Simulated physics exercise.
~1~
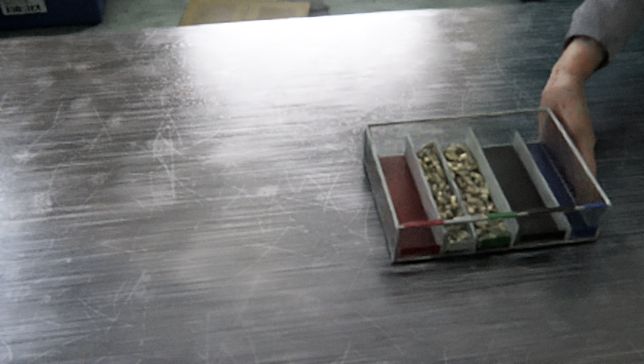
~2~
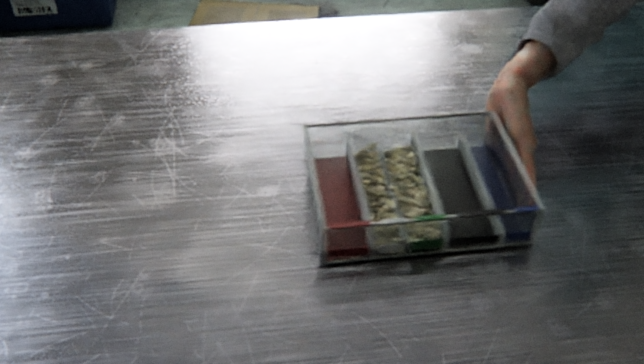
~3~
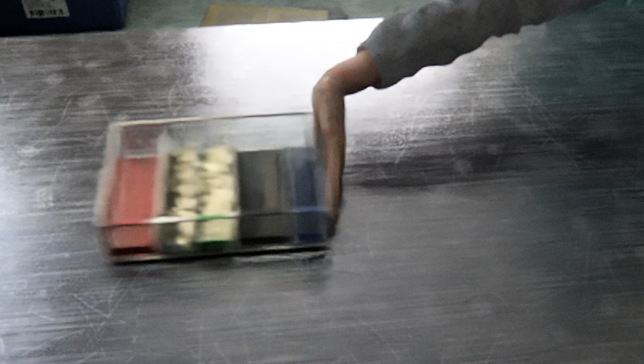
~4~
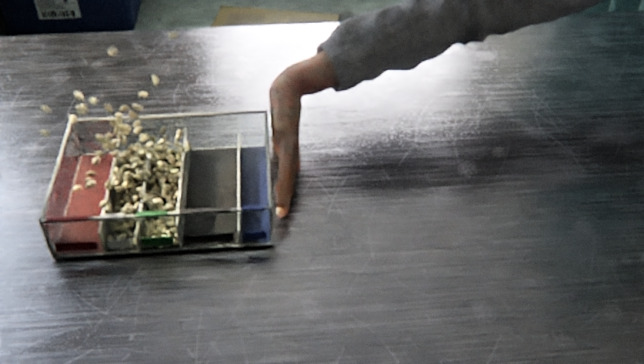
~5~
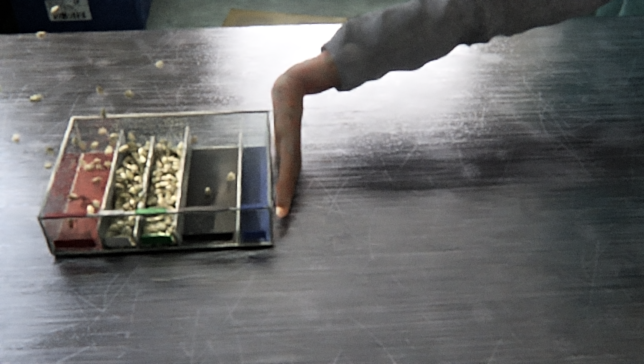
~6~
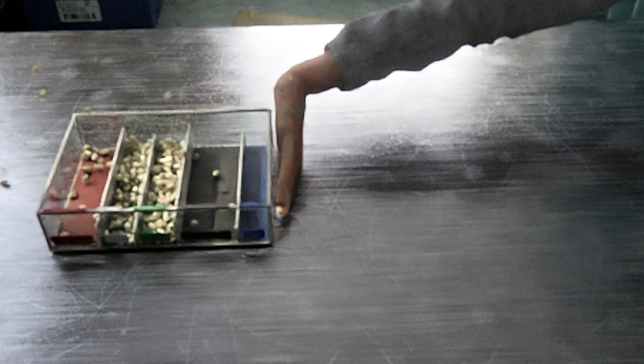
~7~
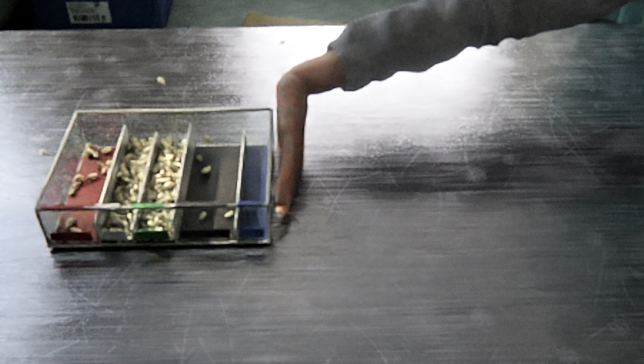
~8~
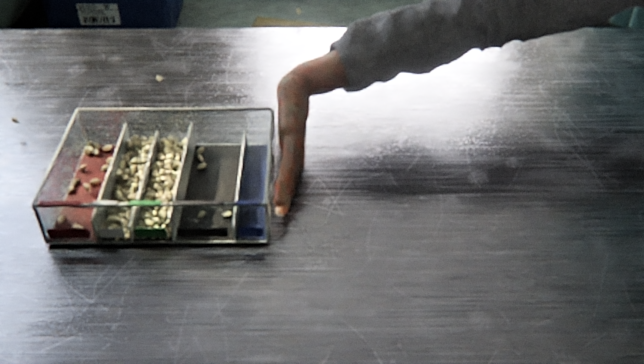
At the start, a hand in a grey sleeve rests against the right side of a clear-walled tray on a scratched metal table, with small pale pieces filling two of its coloured compartments. The hand pushes the tray quickly to the left, keeping it level. As the tray stops sharply, the pieces surge up and leftward, some flying above the rim. They scatter, most dropping back into the white and green compartments while a few bounce beyond the tray. Finally the tray sits still against the hand, with several pieces in the red compartment and a few in the dark one.
